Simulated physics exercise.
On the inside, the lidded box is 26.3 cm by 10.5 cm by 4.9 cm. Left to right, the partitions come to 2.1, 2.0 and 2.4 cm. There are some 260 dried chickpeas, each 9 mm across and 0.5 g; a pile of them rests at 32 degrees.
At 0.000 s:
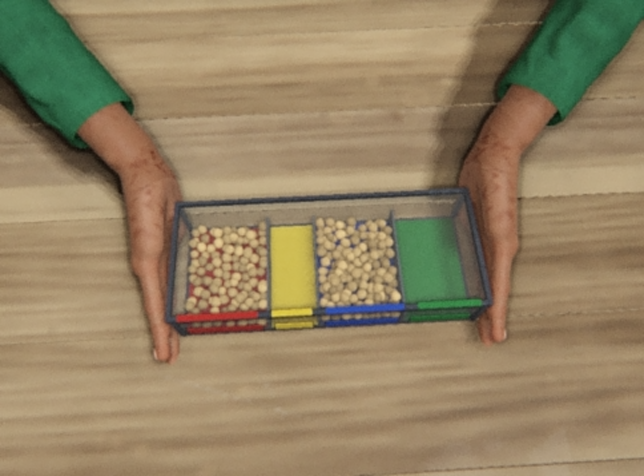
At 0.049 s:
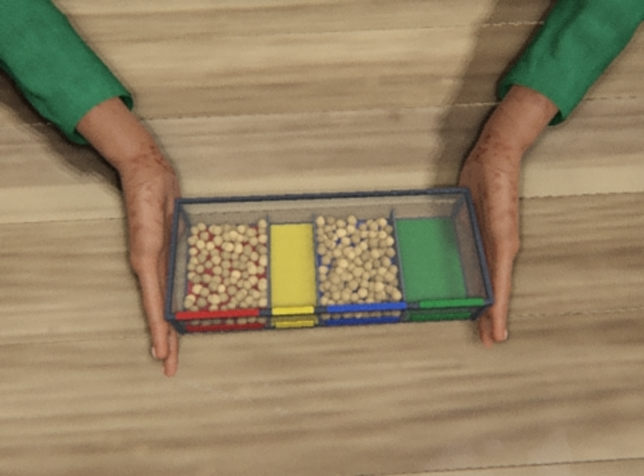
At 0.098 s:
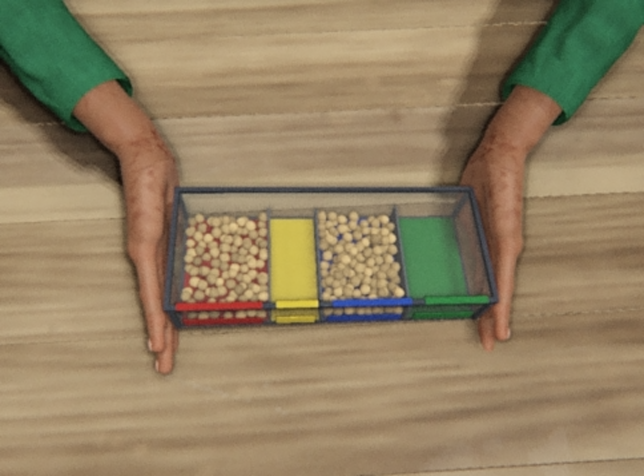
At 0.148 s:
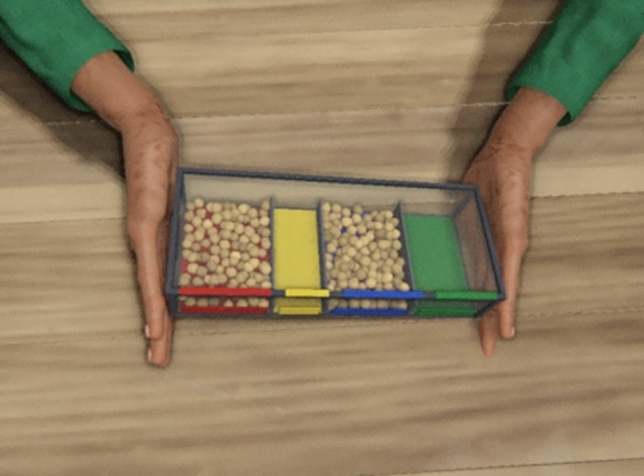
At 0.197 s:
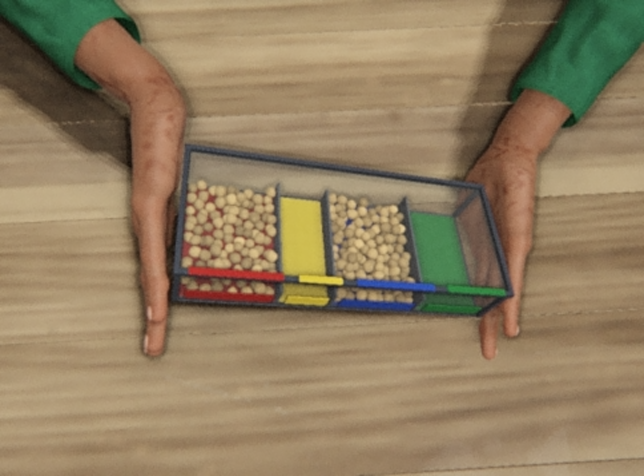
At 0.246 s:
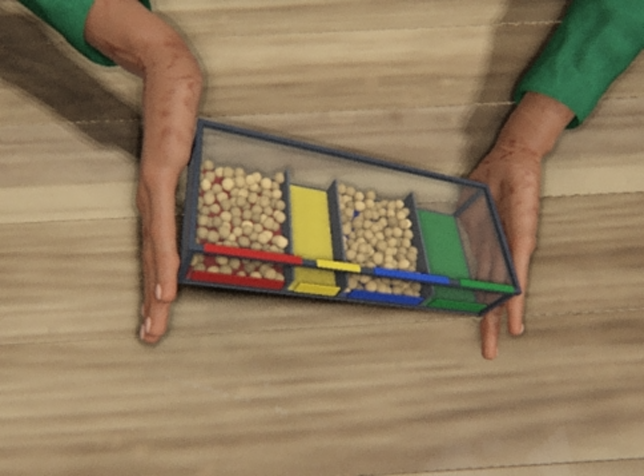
On a wooden tabletop, two hands in green sleeves held a clear box with chickpeas in its red and blue sections, then raised its left end, slanting the box down toward the right.
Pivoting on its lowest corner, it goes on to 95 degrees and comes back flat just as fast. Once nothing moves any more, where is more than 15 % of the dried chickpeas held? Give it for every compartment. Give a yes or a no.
Red - no; blue - yes; green - yes; yellow - no.
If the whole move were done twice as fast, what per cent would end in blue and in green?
Blue 30; green 60.
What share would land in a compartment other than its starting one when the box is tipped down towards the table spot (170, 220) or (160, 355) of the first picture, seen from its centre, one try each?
About 50 and 55 per cent.
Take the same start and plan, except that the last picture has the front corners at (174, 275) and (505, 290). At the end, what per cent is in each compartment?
That leaves red with 5 percent, blue with 30, green with 65 and yellow with 0 percent.
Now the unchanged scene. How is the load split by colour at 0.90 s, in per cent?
Red 15, blue 40, green 25, yellow 15.
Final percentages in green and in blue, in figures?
In green it's 70, in blue it's 25.
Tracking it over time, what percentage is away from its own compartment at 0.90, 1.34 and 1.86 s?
45, 80, 80.
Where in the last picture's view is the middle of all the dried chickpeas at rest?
I'd put it at about (425, 242).
Then, at 0.90 s, tilt 94 degrees; red 15 %, blue 40 %, green 25 %, yellow 15 %.
After 1.34 s, tilt 40 degrees; blue 25 %, green 70 %.
Then, at 1.86 s, tilt 0 degrees; blue 25 %, green 70 %.
By 2.2 s all is still; red 0 %, blue 25 %, green 70 %, yellow 0 %.
